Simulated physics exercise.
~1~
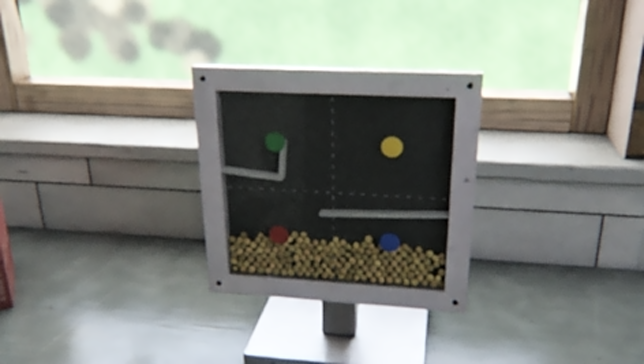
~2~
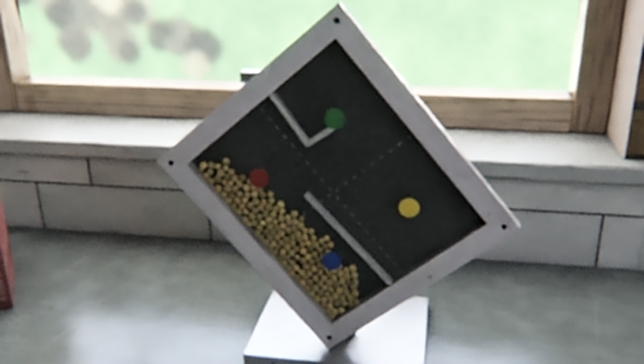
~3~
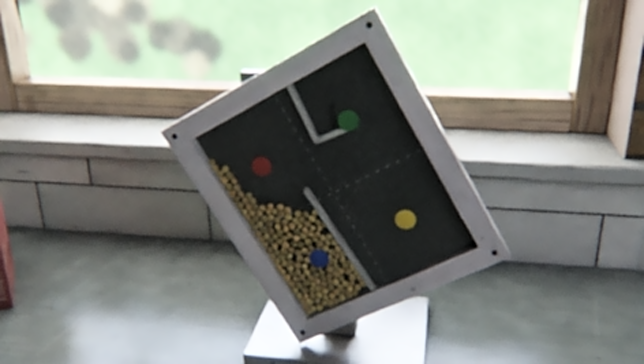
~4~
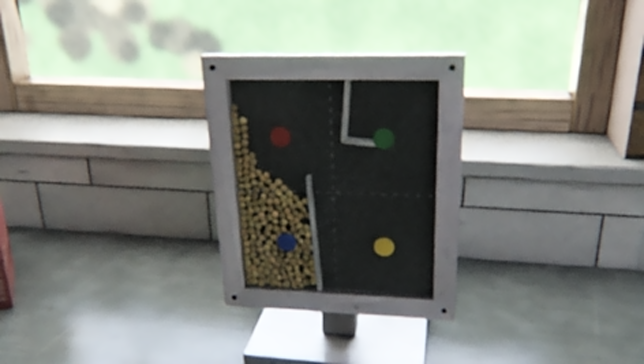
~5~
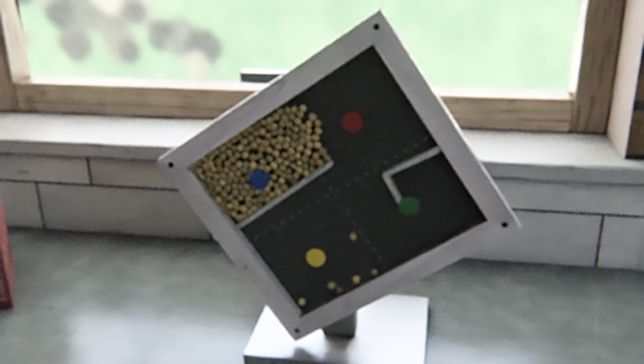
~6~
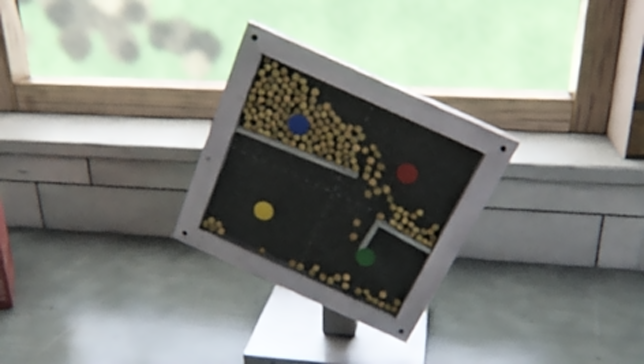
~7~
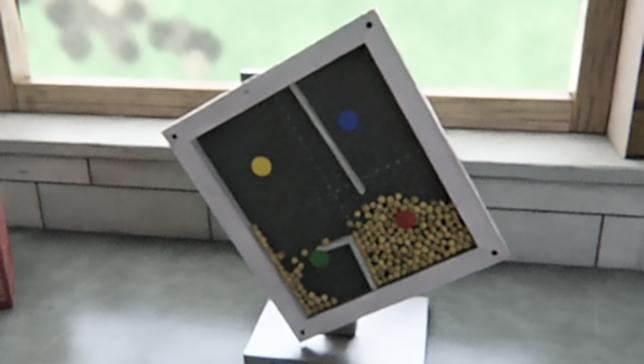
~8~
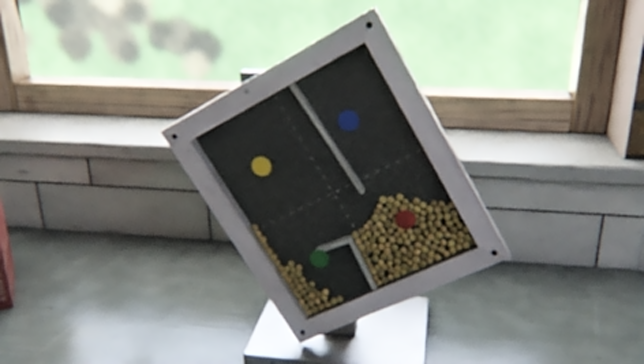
A square, white-framed case with a dark back stands on a pale base on a grey counter, seen from the front before a wooden window. Small tan beans lie along its bottom, with green and yellow stickers above and red and blue below. The case tips clockwise, and the beans heap at the lower left, mostly around blue. It then swings on clockwise, carrying the pile up on an inner ledge until beans spill across towards red, some dropping below. Finally it rests tilted, with a large heap around red at lower right and a smaller one by green.
